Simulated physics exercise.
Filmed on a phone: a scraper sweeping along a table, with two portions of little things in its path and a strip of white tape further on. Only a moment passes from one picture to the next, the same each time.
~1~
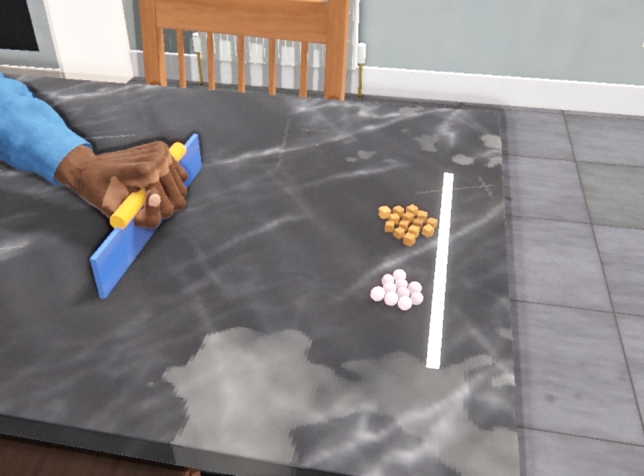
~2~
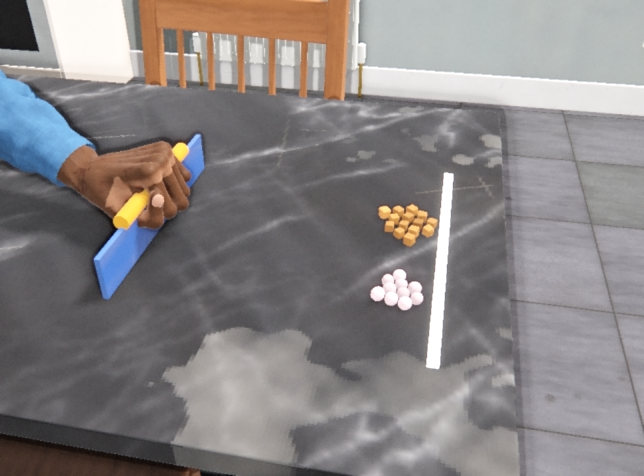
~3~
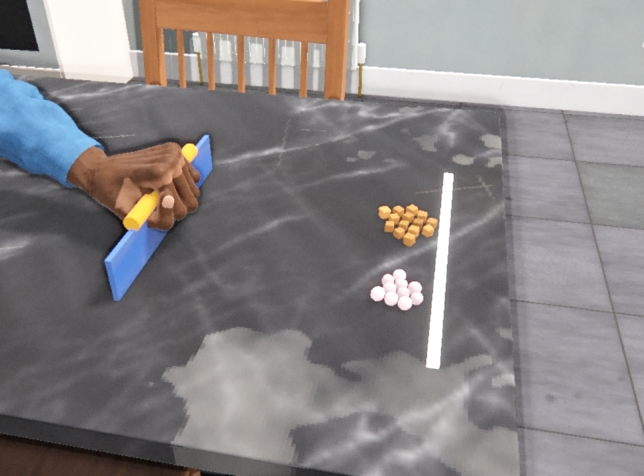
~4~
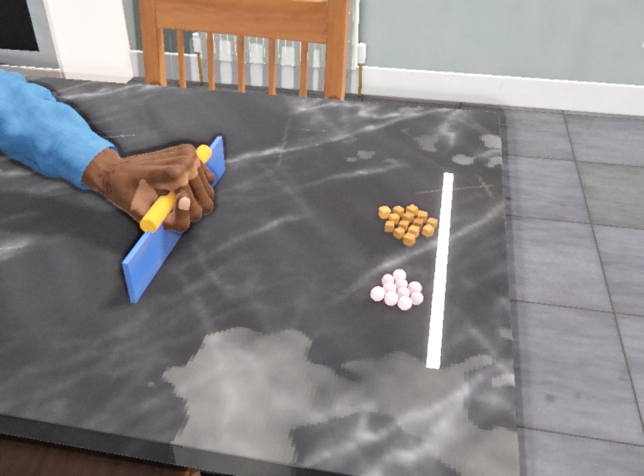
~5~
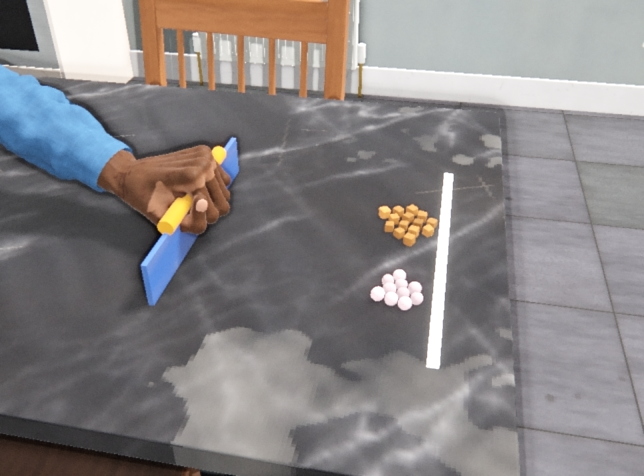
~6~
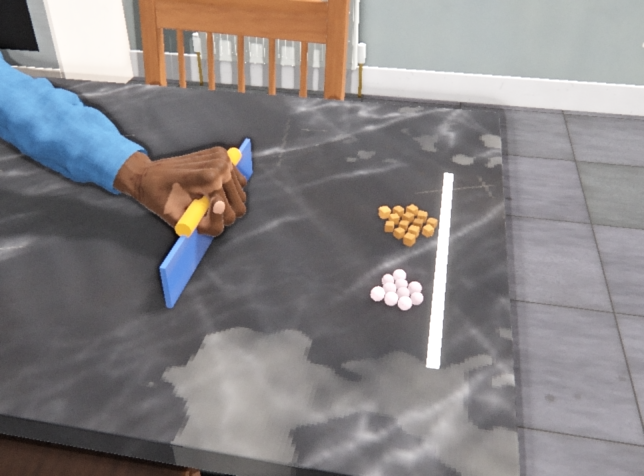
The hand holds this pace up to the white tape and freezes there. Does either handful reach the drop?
Near handful: It loses pieces over the edge. Far handful: It stays on top.
Then, 0.43 s past the last view, scraper still moving, near (334, 206); near handful all on the table, its front near (417, 299); far handful all on the table, its front near (432, 224).
Then, 0.88 s past the last view, scraper stopped at the white tape; near handful all on the table, its front near (482, 331); far handful all on the table, its front near (483, 224).
Then, 1.16 s past the last view, scraper stopped at the white tape; near handful all over the edge; far handful all on the table, its front near (484, 224).
Finally, scraper stopped at the white tape; near handful all over the edge; far handful all on the table, its front near (484, 224).
